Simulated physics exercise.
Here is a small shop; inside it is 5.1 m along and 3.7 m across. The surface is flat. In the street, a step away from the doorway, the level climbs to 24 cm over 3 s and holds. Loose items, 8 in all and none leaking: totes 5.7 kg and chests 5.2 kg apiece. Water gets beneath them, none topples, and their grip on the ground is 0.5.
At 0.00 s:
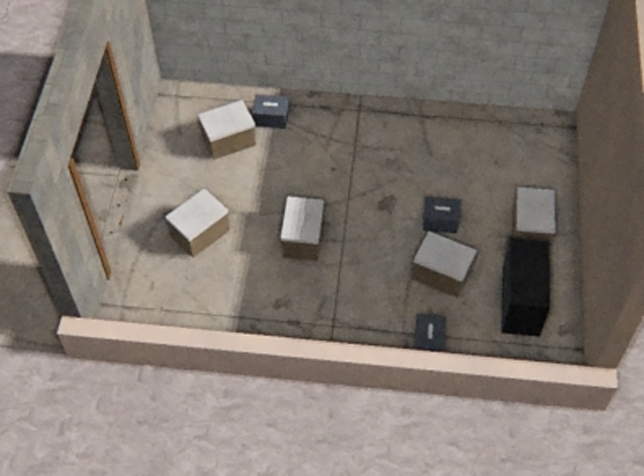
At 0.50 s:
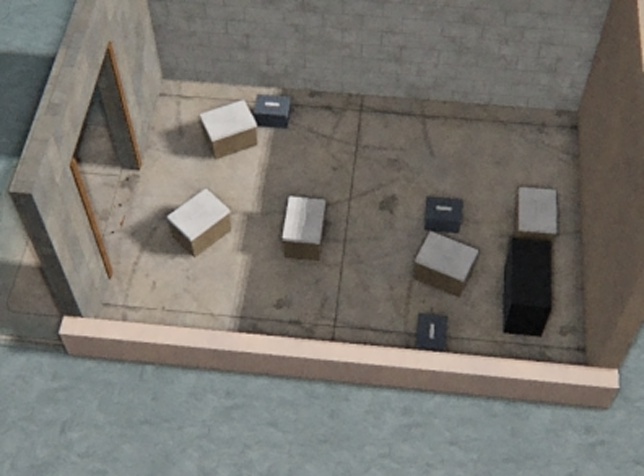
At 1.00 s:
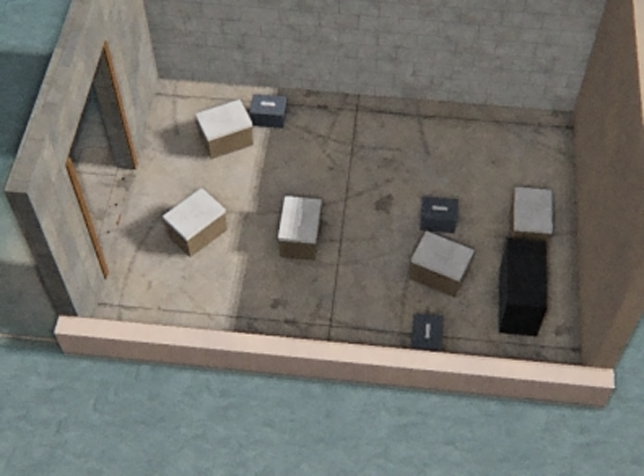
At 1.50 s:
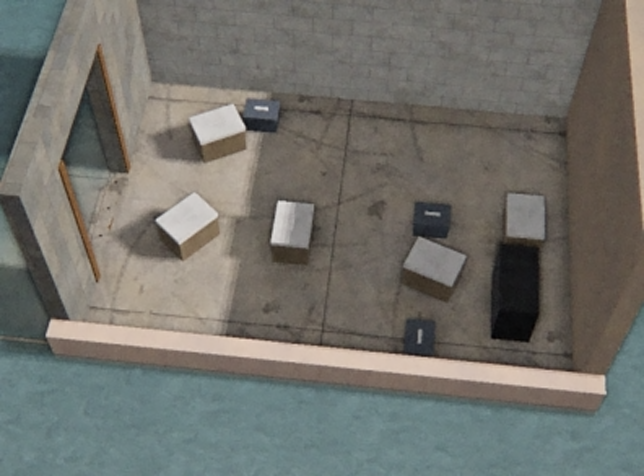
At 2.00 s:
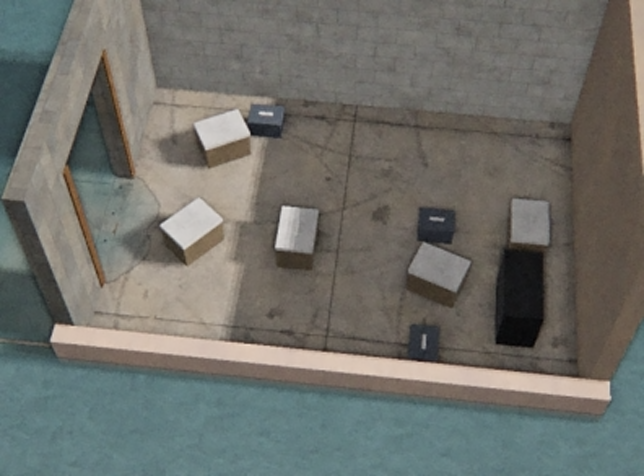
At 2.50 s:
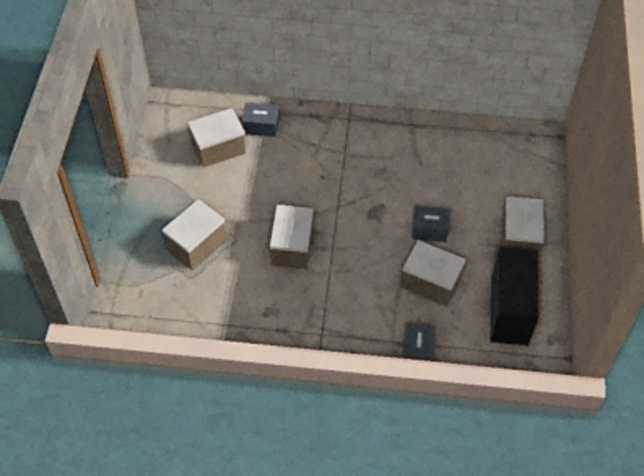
The footage shows a walled room with scattered pale boxes and smaller dark ones as water covers the ground outside, then spreads through the doorway across the floor, reaching the nearest pale box, which shifts slightly.
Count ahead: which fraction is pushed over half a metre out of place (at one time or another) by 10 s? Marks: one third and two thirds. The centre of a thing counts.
Share: Two thirds or above.
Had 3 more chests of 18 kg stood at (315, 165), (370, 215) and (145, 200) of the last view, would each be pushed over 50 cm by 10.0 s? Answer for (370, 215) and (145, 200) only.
In that order: Over, past it.
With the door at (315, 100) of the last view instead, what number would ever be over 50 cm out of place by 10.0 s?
In that case 8 of them.
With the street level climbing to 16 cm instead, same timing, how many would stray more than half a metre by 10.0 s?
In that case 5 of them.
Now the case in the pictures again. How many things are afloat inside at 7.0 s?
At that moment 6.
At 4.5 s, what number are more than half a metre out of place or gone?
By then 2.
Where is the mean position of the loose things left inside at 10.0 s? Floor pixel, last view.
Near (412, 187).
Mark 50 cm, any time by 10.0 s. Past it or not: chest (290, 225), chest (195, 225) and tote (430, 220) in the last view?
In turn: Past it, over, past it.
After 3.5 s 1 of 8 are over 50 cm from their spots; 0 afloat.
After 4.5 s 2 of 8 are over 50 cm from their spots; 2 afloat.
After 7.0 s 5 of 8 are over 50 cm from their spots; 6 afloat.
After 10.0 s 6 of 8 are over 50 cm from their spots, and 6 have been at some point; 8 afloat.
